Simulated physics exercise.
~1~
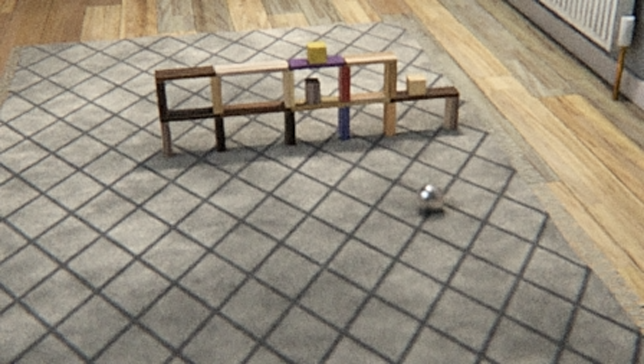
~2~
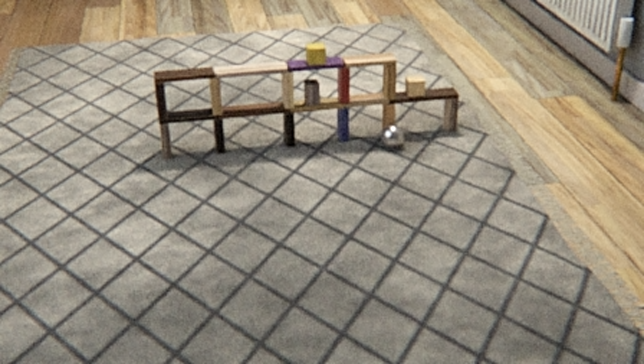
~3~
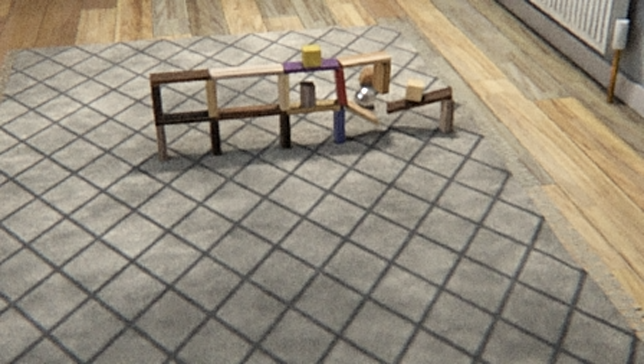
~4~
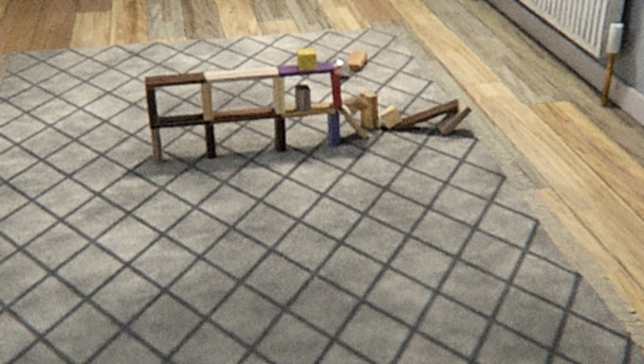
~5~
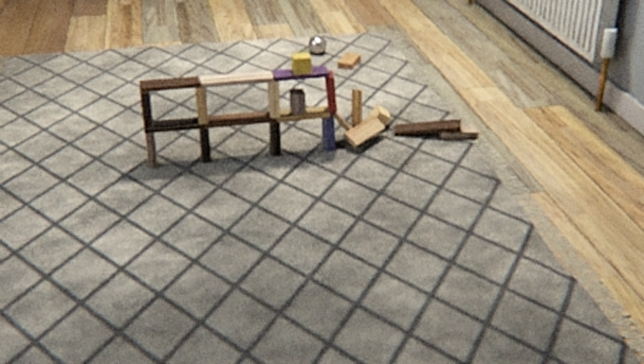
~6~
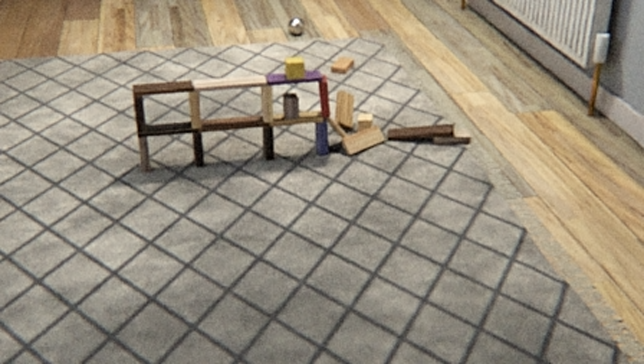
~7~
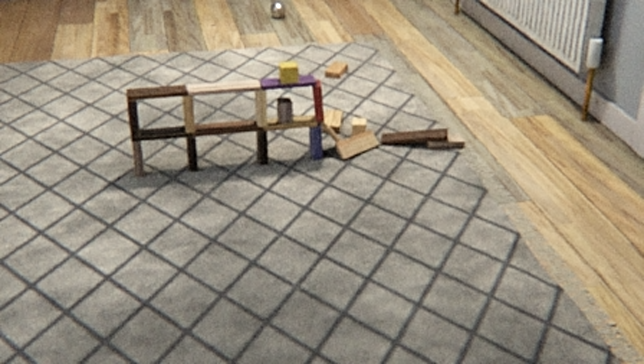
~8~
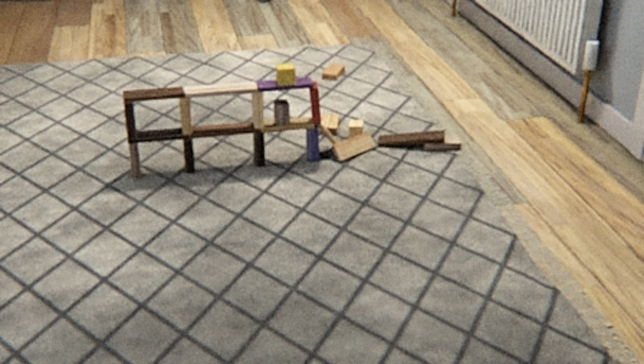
In the video, a steel ball rolls across a patterned rug into the right end of a two-level structure of wooden planks and posts, knocking that end down, then rolls away out of view while the rest stands, the yellow block still atop the purple plank.
